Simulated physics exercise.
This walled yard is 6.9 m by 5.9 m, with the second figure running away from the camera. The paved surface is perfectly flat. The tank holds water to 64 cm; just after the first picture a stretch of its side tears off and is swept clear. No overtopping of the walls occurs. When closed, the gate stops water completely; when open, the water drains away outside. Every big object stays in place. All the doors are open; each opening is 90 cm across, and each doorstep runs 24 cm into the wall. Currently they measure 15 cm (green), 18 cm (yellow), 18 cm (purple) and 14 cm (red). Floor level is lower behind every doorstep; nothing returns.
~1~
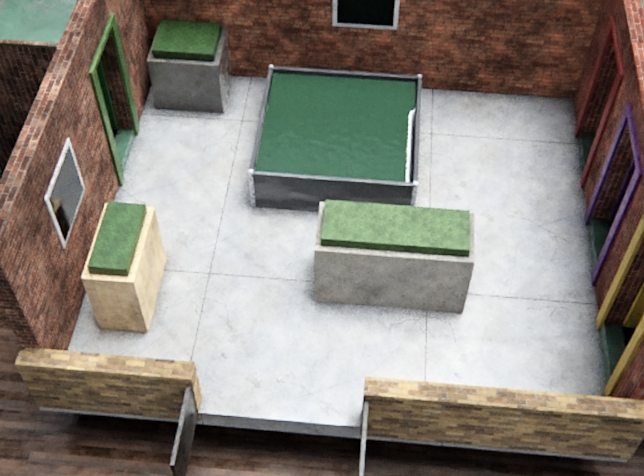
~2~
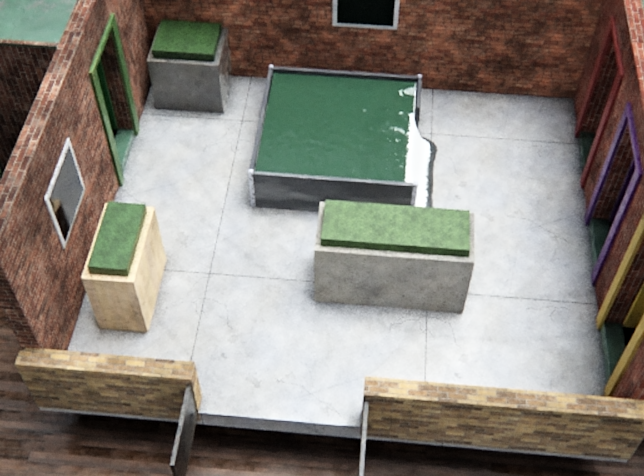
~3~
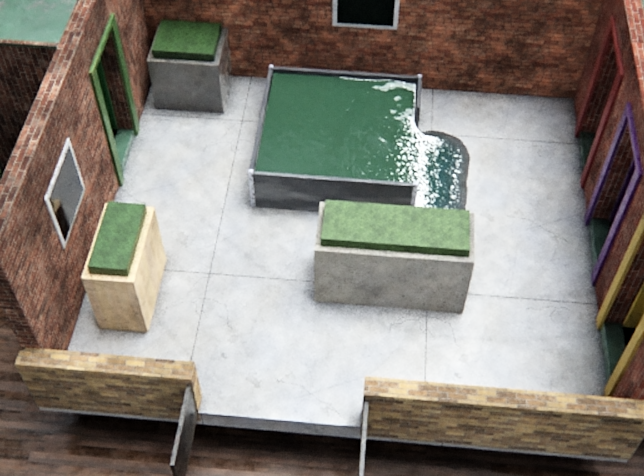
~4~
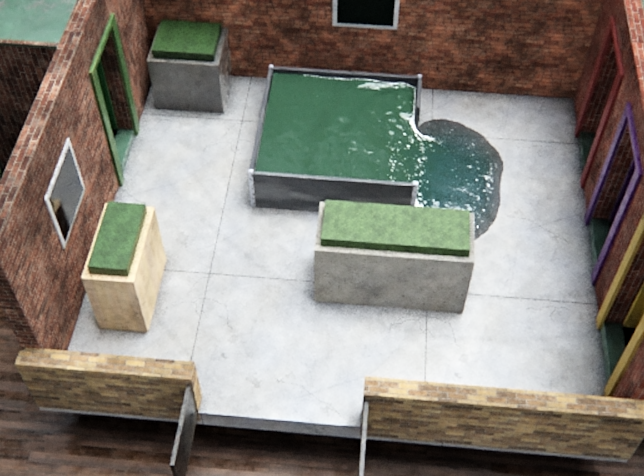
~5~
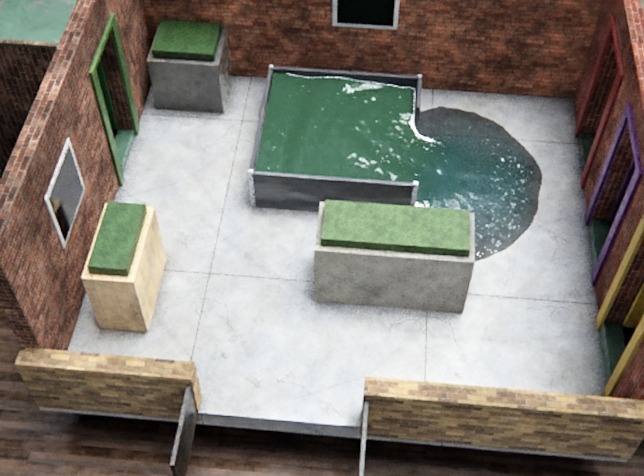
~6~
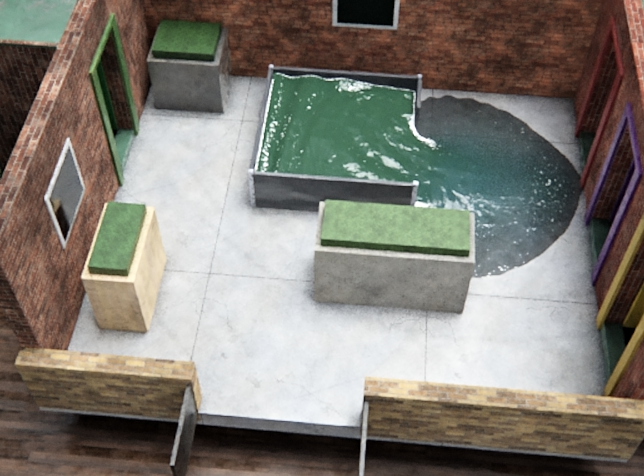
Green water burst out through the right side of a square tank in a brick-walled yard, then spread across the pale floor in a widening, rounded pool, passing behind a grass-topped block.
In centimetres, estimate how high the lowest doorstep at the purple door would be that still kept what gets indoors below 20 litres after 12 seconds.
It comes to roughly 26 cm.
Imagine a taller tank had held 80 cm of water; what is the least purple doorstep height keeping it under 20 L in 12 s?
About 33 centimetres.
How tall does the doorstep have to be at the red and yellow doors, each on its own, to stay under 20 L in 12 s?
You'd want about 27 centimetres at red and about 13.5 centimetres at yellow.
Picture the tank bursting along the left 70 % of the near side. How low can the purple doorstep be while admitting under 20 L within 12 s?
The answer is some 10.0 cm.
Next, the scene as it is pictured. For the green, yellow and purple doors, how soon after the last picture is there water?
Green at 6.5 s, yellow at 1.0 s and purple at 0.2 s.
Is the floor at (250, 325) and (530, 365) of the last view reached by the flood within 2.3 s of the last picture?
Note: Point one not yet reached; point two reached.
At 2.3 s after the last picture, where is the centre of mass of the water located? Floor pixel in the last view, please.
About (446, 198).
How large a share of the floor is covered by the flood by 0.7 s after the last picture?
Near 25 per cent is wet.
Then, 0.7 s after the last picture water covers 25 % of the floor, deepest (36 cm) near (583, 205); 29 cm at the purple door, 3 litres in over its 18 cm doorstep.
Then, 2.3 s after the last picture water covers 40 % of the floor, deepest (36 cm) near (609, 430); 26 cm at the purple door, 78 litres in over its 18 cm doorstep.
Then, 11.3 s after the last picture water covers 100 % of the floor, deepest (12 cm) near (155, 76); 8 cm at the purple door, 92 litres in over its 18 cm doorstep.
At the purple door as built, the water peaked near 32 cm, 1.3 s after the last picture.
Run again over the same 12 s with other heights there, 43 litres in over 22.5 cm, 4 litres over 30.5 cm. The limit of 20 litres is kept from about 26 cm up.
